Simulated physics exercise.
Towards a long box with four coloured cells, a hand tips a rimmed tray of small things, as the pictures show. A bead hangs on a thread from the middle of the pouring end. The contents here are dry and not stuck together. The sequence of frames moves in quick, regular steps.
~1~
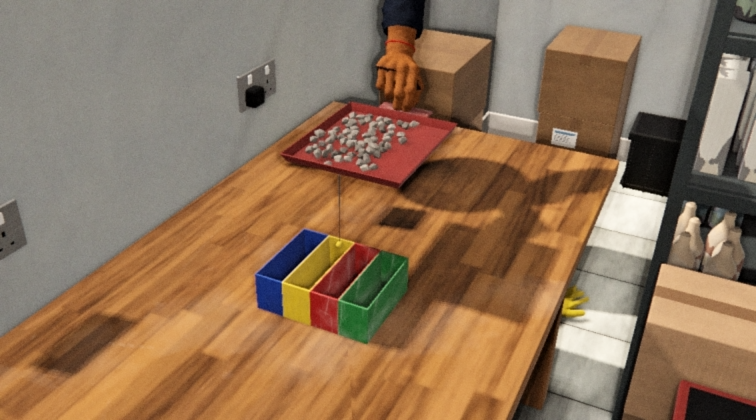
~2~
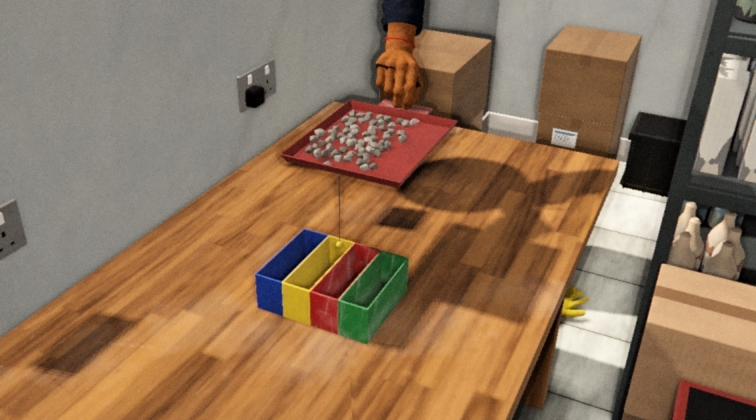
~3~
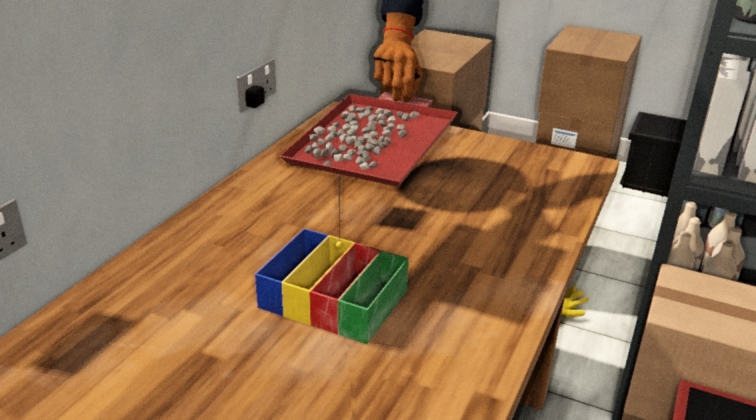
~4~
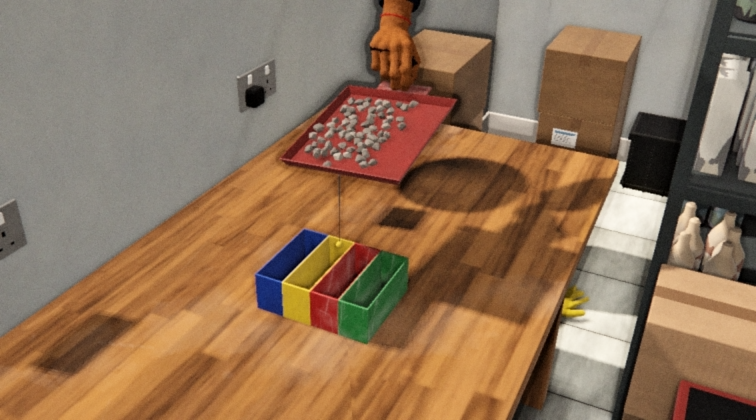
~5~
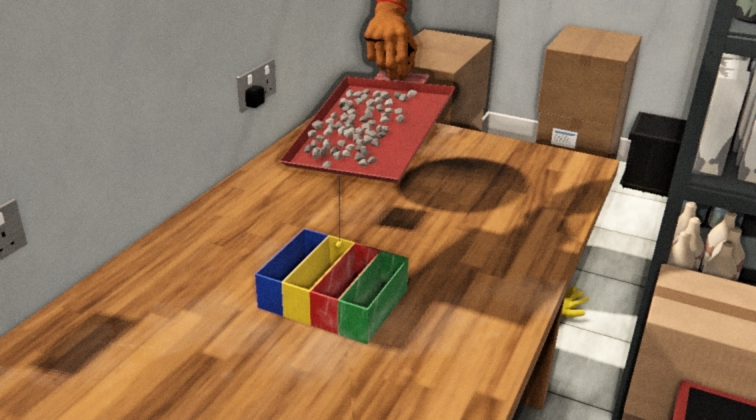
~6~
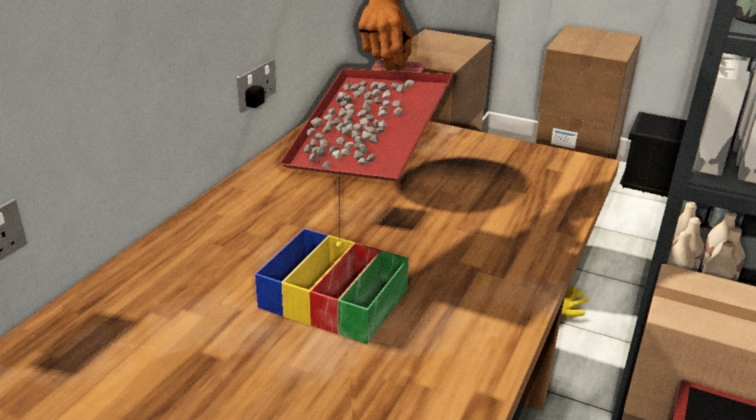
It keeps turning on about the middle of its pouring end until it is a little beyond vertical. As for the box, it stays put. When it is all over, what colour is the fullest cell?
It is the blue one.
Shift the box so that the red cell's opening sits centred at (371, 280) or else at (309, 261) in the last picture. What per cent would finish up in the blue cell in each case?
Trial 1 around 20 percent, trial 2 around 30 percent.
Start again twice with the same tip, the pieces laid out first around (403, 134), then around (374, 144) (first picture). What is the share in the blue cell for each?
Near 30 per cent and near 50 per cent.
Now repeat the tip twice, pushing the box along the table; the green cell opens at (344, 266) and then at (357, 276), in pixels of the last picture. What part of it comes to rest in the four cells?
Try 1: Some 90 %; try 2: Some 80 %.
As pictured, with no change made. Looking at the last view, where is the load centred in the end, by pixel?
(279, 289).
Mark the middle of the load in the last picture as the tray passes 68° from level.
(303, 165).
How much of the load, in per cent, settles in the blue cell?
Result: Around 40 in a hundred.
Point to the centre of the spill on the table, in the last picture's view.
Somewhere near (249, 284), I think.
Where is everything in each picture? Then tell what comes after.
In the first picture, corners of the pouring end at (286, 153) and (398, 180), level; middle of the load at (351, 140), bits of gravel; bead on its thread at (340, 245); blue cell at (270, 292); yellow cell at (297, 301); red cell at (324, 310); green cell at (353, 319).
In the second picture, corners of the pouring end at (286, 153) and (398, 179), level; middle of the load at (351, 139).
In the third picture, corners of the pouring end at (286, 155) and (398, 178), tipped barely, lowest at the left corner; middle of the load at (350, 136).
In the fourth picture, corners of the pouring end at (285, 157) and (397, 177), tipped a little, lowest at the left corner; middle of the load at (350, 131).
In the fifth picture, corners of the pouring end at (285, 159) and (396, 176), tipped clearly, lowest at the left corner; middle of the load at (352, 131).
In the sixth picture, corners of the pouring end at (285, 161) and (395, 174), tipped clearly, lowest at the left corner; middle of the load at (350, 128); blue cell at (270, 292); yellow cell at (297, 301); red cell at (324, 310); green cell at (353, 319).
Soon, tray tipped steeply; most on the tray; about a quarter falling or outside the box.
A while on, tray tipped past a quarter turn; about half in the blue cell; a small part in the yellow cell; about a third falling or outside the box.
Towards the end, tray tipped past a quarter turn; about half in the blue cell; a small part in the yellow cell; about a third falling or outside the box.
Finally, tray tipped past a quarter turn; about half in the blue cell; a small part in the yellow cell; none in the green cell; none in the red cell; about a third outside the box.
